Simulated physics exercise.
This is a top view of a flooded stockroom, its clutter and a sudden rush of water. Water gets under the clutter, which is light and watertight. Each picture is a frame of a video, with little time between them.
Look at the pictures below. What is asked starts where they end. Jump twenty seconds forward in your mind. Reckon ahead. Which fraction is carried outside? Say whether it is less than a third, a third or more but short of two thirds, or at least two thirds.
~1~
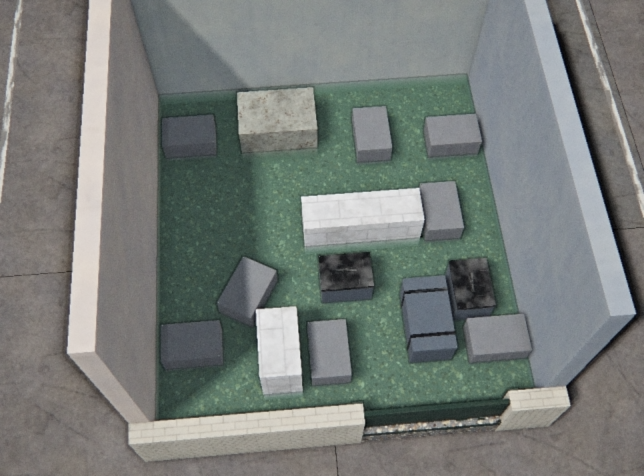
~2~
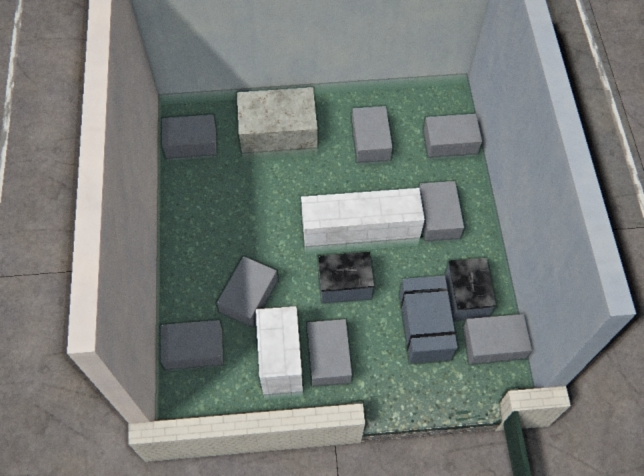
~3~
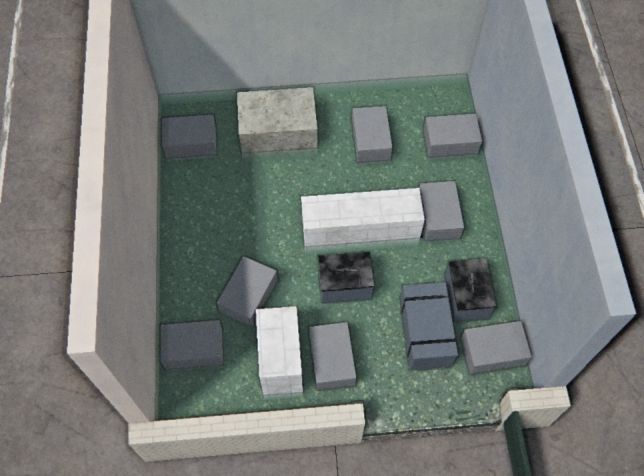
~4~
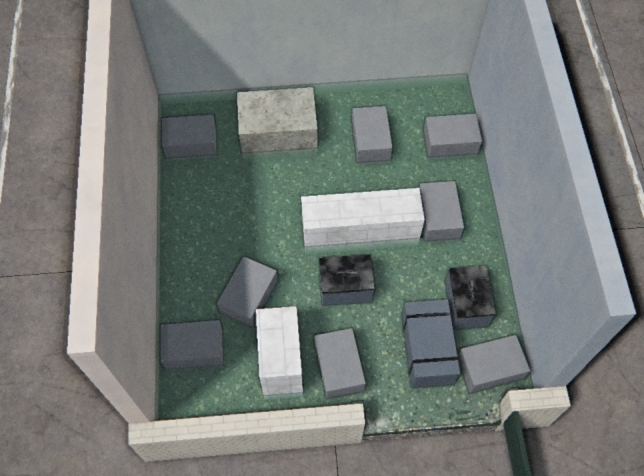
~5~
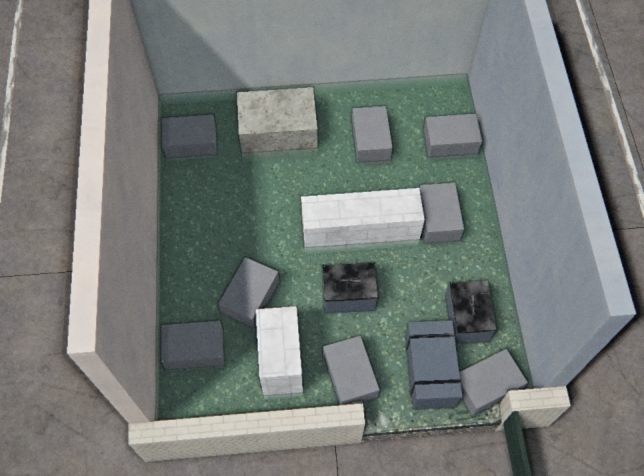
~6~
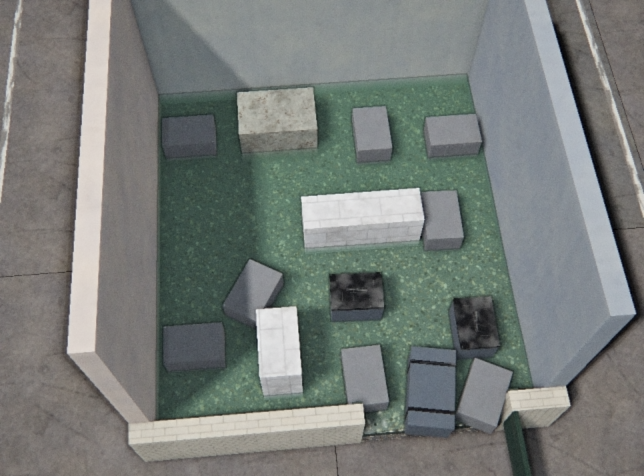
It is at least two thirds.
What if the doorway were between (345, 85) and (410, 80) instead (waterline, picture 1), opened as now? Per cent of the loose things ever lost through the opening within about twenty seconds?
I'd guess around 40 percent.
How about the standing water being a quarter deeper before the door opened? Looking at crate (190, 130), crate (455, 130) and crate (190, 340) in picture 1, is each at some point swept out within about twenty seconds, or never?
Retained; escapes; retained.
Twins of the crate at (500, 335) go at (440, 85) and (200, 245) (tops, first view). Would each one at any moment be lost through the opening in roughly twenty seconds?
Taking them in turn: Held back, then flushed away.
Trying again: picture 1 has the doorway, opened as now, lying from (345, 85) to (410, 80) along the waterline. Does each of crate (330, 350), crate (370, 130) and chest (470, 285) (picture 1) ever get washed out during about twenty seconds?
One by one, that's not lost, lost, lost.
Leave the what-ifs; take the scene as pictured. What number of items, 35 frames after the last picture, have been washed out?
The answer here is 8.
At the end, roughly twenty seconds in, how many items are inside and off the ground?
The figure is 3.
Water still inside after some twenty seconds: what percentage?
That comes to roughly 38 parts in a hundred.
A moment on, 4 of 11 are out; 7 afloat.
Next, 7 of 11 are out; 4 afloat.
Later, 8 of 11 are out; 3 afloat.
In the end, 8 of 11 are out; 3 afloat.
